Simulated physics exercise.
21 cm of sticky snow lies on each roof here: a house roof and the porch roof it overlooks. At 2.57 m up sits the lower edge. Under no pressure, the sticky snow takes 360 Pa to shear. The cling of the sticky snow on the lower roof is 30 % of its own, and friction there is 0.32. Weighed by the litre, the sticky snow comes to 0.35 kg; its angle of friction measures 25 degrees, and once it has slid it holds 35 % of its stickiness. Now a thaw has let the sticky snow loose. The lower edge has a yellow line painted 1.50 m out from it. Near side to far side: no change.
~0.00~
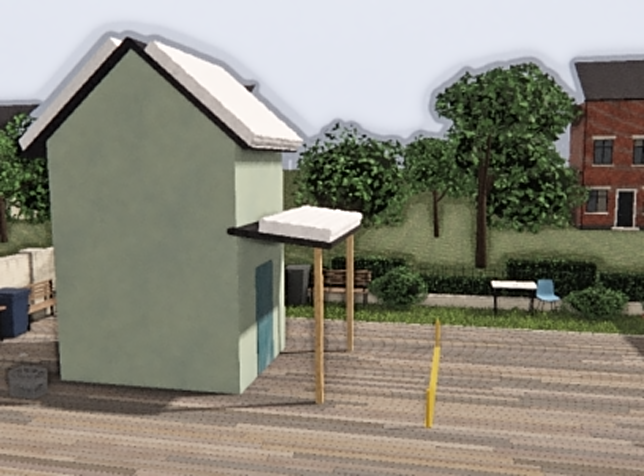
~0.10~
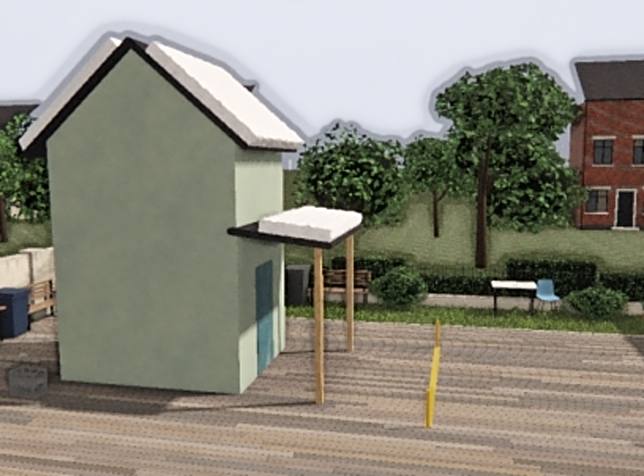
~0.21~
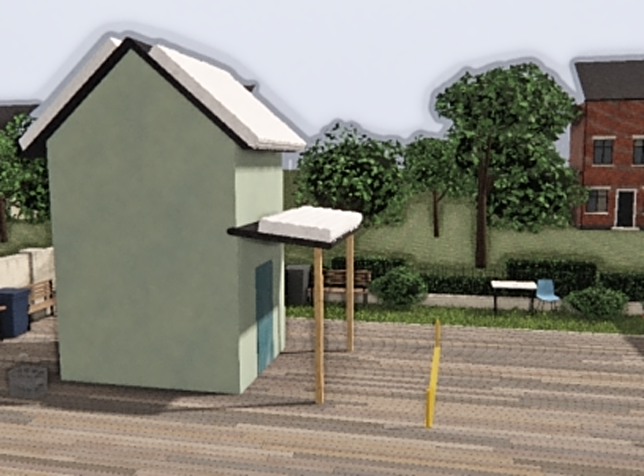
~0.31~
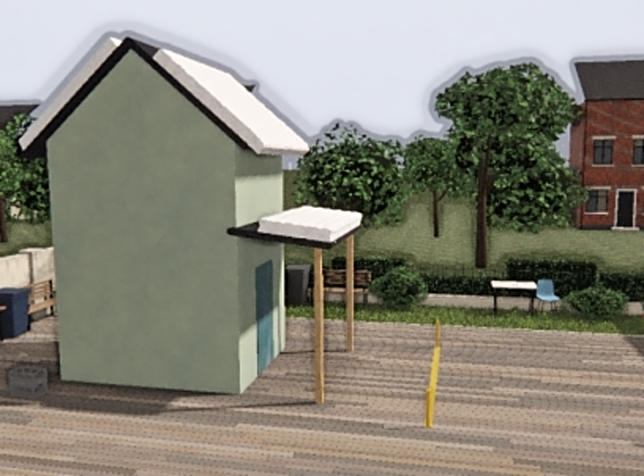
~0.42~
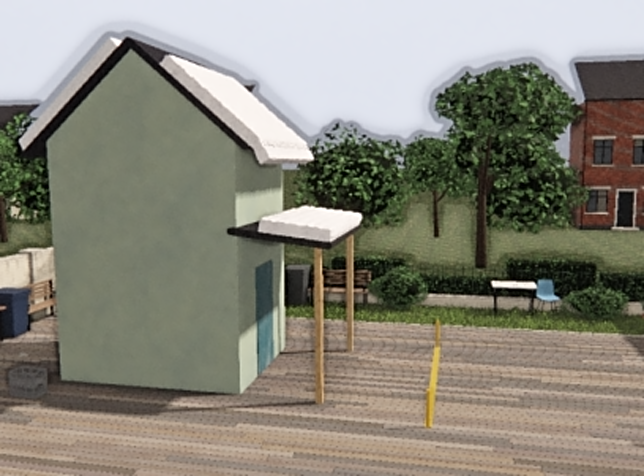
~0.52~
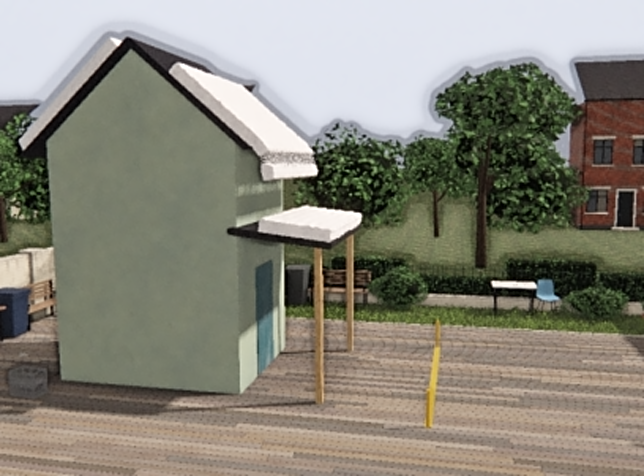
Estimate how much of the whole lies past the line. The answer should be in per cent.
48 %.
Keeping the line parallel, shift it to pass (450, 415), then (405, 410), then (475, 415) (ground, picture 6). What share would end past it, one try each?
Roughly 40 %, then 55 %, then 30 %.
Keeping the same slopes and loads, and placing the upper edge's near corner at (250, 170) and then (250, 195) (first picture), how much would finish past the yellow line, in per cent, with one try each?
The first try gives about 40 % and the second about 12 %.
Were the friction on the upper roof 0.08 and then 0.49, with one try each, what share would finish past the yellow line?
It would be 55 % the first time and 35 % the second.
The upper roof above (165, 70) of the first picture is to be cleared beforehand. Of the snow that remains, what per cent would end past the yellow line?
I'd say close to 40 in a hundred.
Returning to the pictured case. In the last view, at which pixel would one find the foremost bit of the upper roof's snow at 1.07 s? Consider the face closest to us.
Around pixel (340, 224).
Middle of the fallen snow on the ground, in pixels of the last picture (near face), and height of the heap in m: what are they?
Middle around (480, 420); height roughly 0.2 m.
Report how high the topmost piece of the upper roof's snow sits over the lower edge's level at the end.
Roughly 0.4 m.
After 1.07 s, none is below the lower edge and 0 % is past the line.
After 1.71 s, 59 % is below the lower edge and 19 % is past the line.
After 2.36 s, 62 % is below the lower edge and 48 % is past the line.
After 3.00 s, 62 % is below the lower edge and 48 % is past the line.
After 3.10 s, 62 % is below the lower edge and 48 % is past the line.
